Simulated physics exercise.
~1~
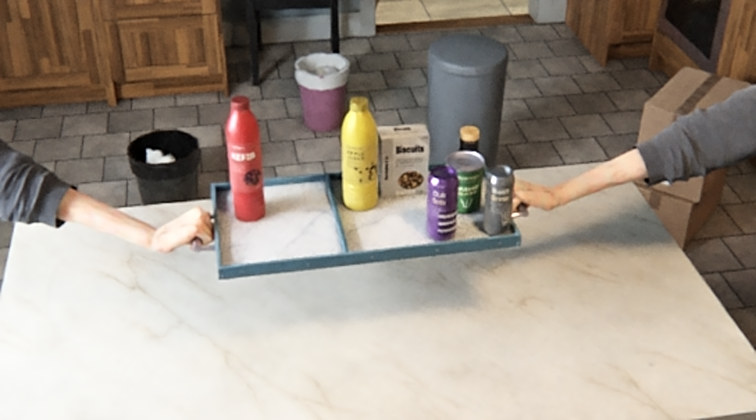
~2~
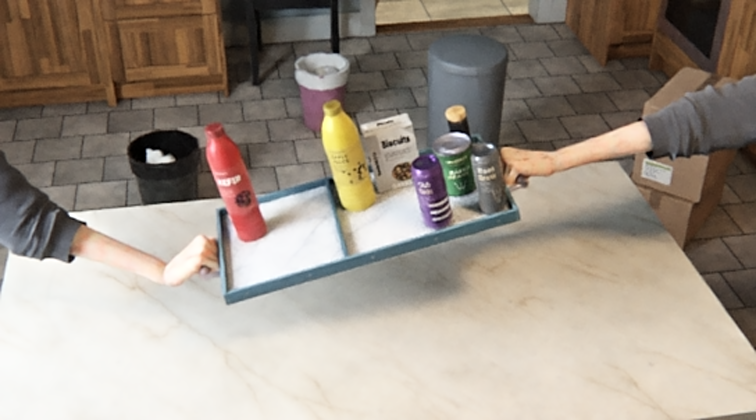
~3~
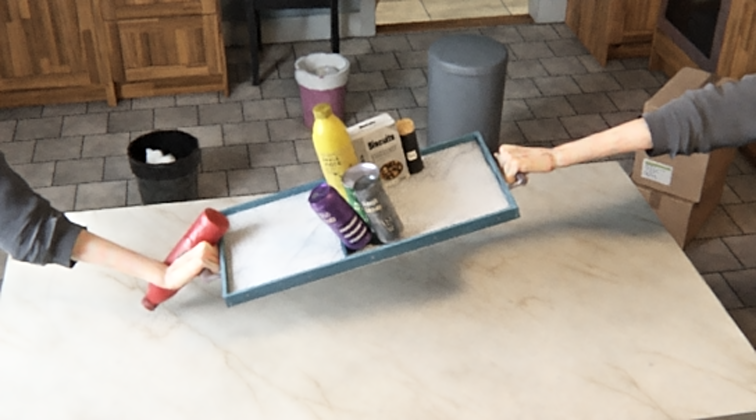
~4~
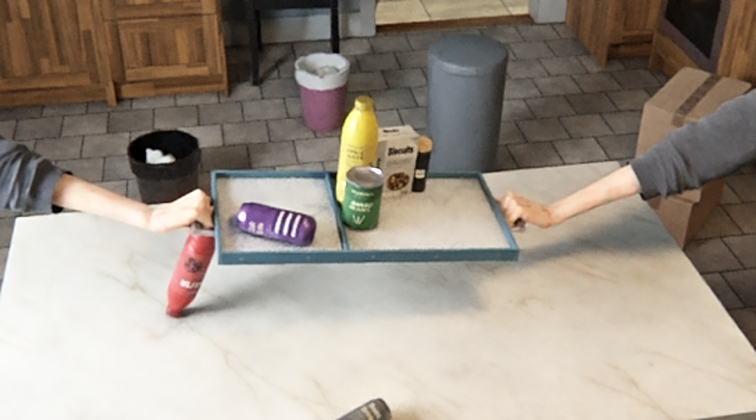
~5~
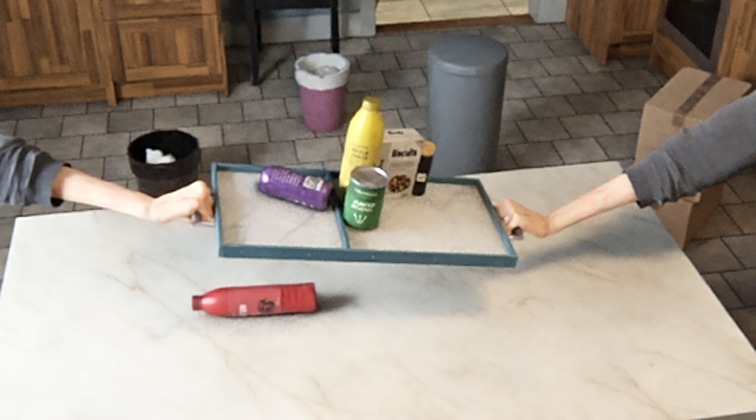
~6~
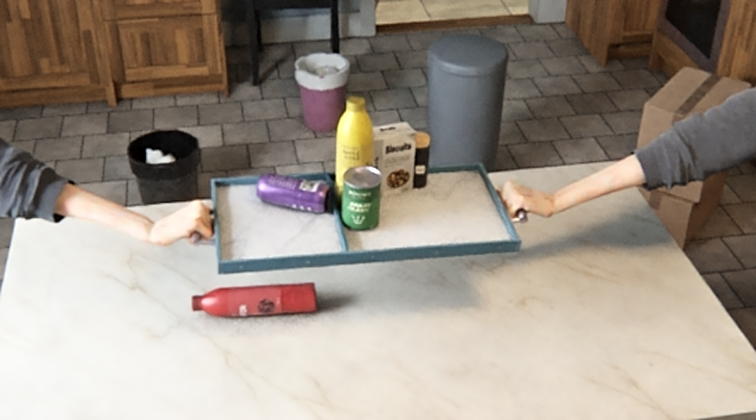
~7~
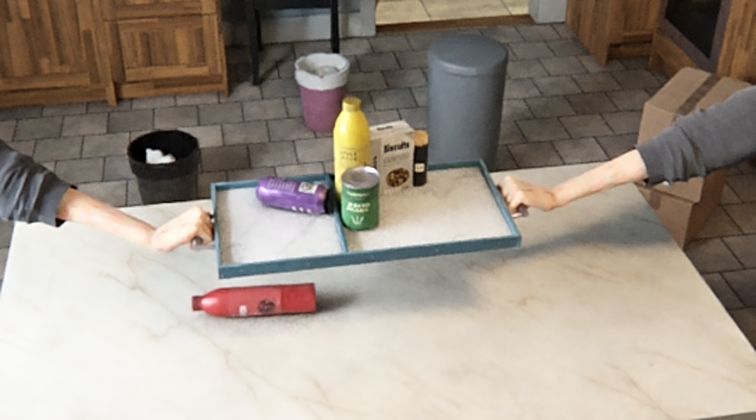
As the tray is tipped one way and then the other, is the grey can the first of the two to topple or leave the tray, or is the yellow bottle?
The grey can goes first, ending up off the tray, while the yellow bottle is still standing on it at the end.
